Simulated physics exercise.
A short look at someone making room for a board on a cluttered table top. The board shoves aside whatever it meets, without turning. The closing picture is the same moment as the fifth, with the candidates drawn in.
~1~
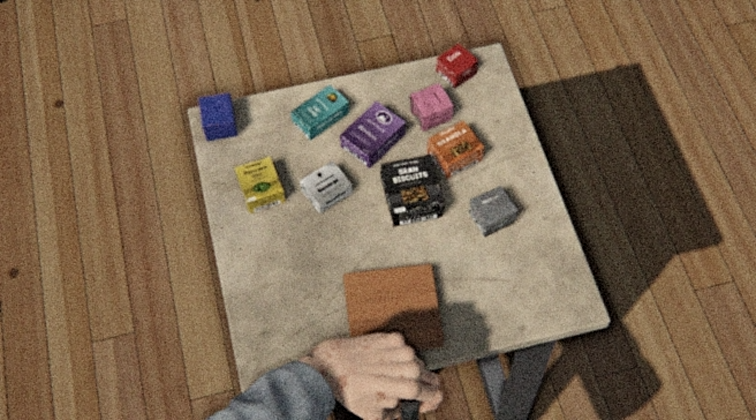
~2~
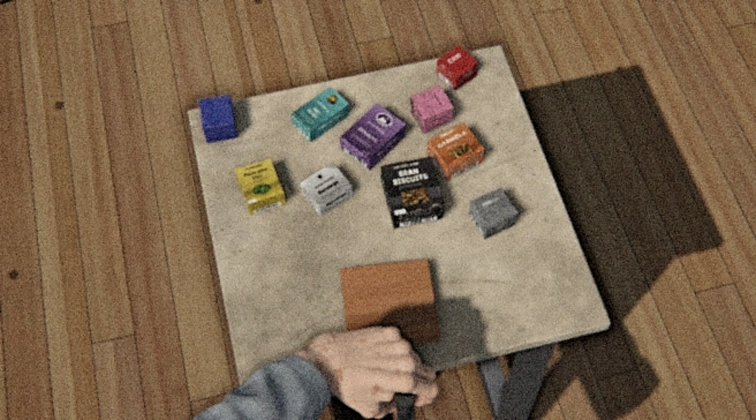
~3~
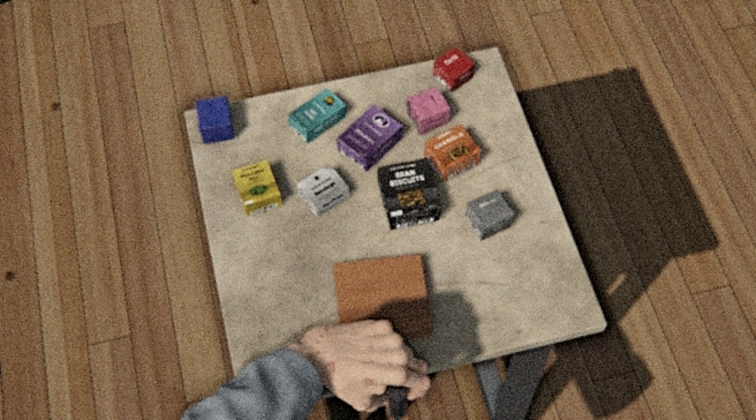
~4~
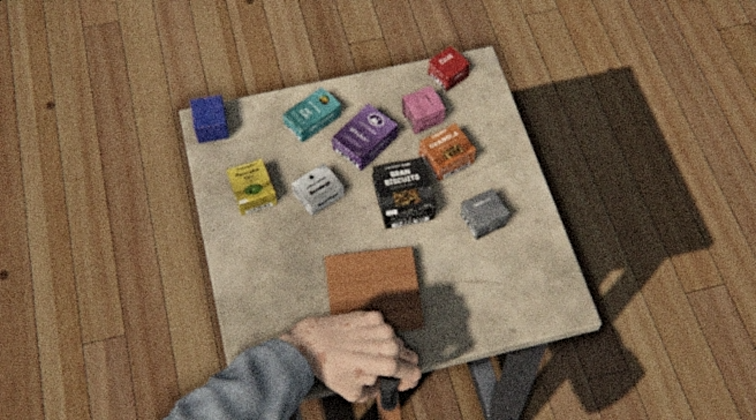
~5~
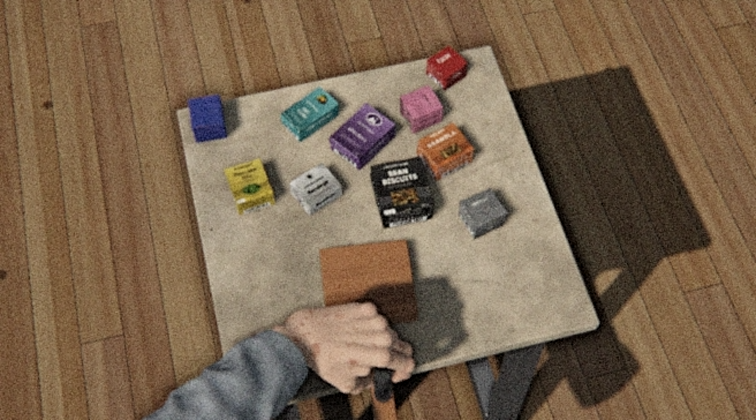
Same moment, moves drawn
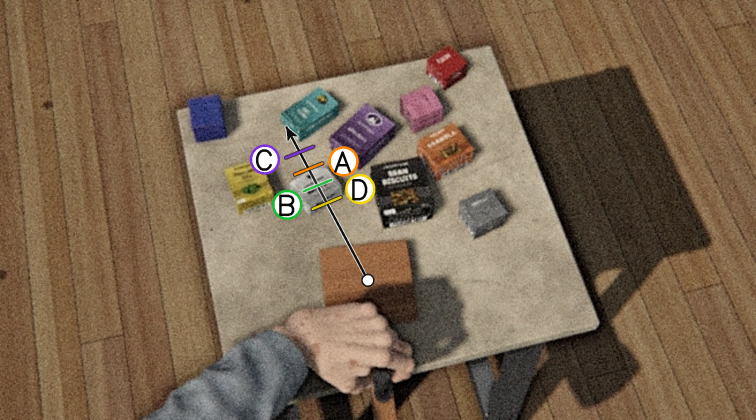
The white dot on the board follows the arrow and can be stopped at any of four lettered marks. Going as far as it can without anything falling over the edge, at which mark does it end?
Mark C.
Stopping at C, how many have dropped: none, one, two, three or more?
The count is none.
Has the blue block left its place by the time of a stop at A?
No.
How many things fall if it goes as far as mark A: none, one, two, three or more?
The count is none.
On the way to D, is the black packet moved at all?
Yes.
On the marked copy, A at (308, 169); B at (318, 185); C at (300, 152); D at (327, 203); the arrow from (368, 280) to (286, 127); the white dot at (368, 280).
With C. Early on, board (342, 236); orange box (453, 148); white box (316, 183).
Further on, board (317, 190); turquoise packet (310, 109); purple box (363, 125).
At the end, board (300, 157); turquoise packet (305, 84); white box (287, 113); nothing has fallen.
As for the rest, A is safe but short; B is safe but short; D is safe but short.
